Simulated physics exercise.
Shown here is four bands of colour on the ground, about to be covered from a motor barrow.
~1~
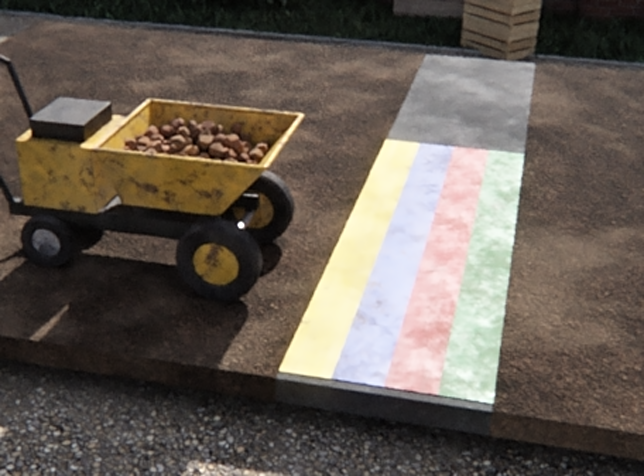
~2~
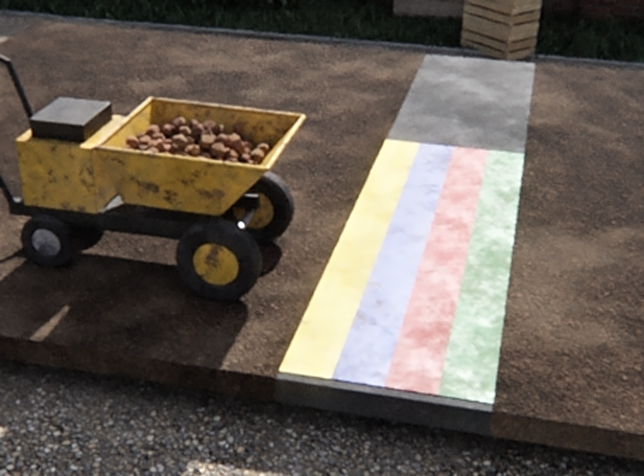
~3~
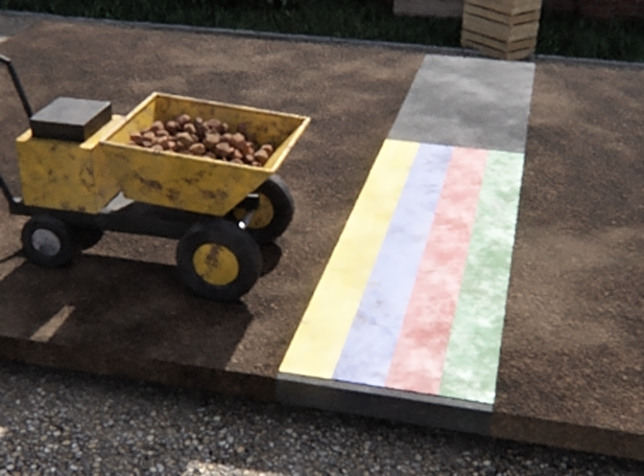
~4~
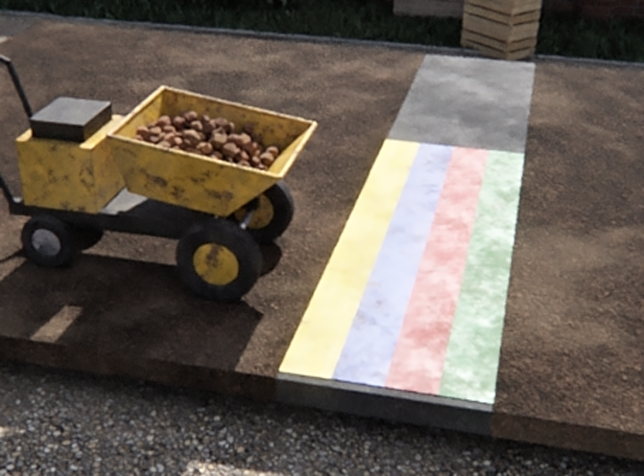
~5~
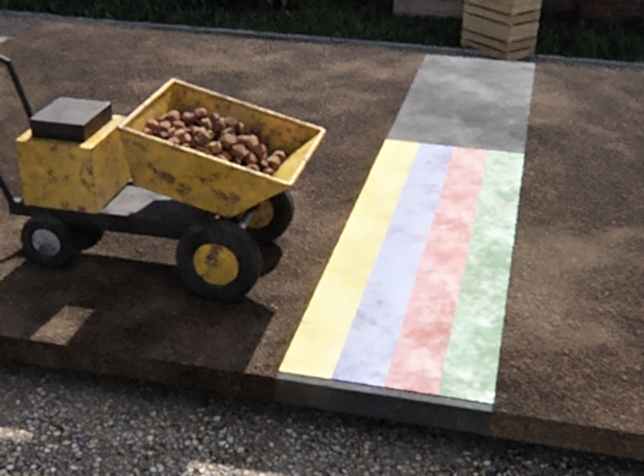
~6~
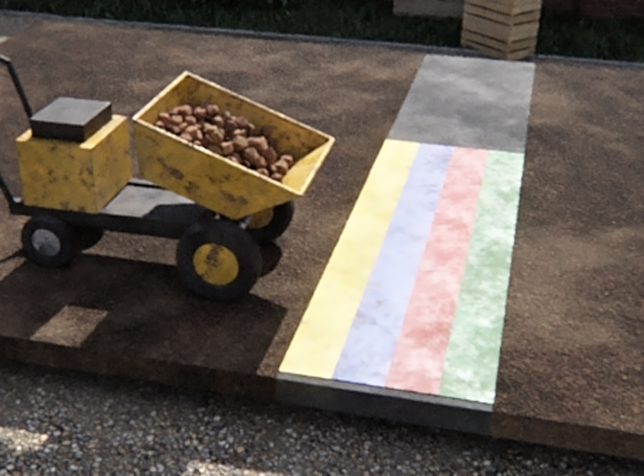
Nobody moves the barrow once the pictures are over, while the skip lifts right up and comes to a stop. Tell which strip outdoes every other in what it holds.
The blue strip holds the most.
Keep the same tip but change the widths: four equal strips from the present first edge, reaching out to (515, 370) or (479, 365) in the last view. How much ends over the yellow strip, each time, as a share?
First case 20 per cent, second case 10 per cent.
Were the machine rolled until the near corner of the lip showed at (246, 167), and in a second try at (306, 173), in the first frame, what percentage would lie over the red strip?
About 10 and 30 per cent.
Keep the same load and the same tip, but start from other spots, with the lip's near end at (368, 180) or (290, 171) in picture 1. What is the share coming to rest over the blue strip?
0 % and 30 %.
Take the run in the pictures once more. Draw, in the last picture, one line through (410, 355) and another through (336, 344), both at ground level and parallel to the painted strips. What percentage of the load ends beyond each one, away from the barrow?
Around 10 per cent for the first, around 60 per cent for the second.
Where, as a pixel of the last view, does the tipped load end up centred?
About (391, 283).
Shortly afterwards, skip tipped steeply; the whole lot in the skip.
Next, skip tipped right over; the bulk in the skip; only a few over the yellow strip; a little over the blue strip; only a few falling.
Some moments later, skip tipped right over; near a third in the skip; a little over the yellow strip; near a third over the blue strip; near a quarter over the red strip; only a few over the green strip; only a few off the paint.
In the end, skip tipped right over; near a quarter in the skip; a little over the yellow strip; near a third over the blue strip; near a quarter over the red strip; only a few over the green strip; only a few off the paint.
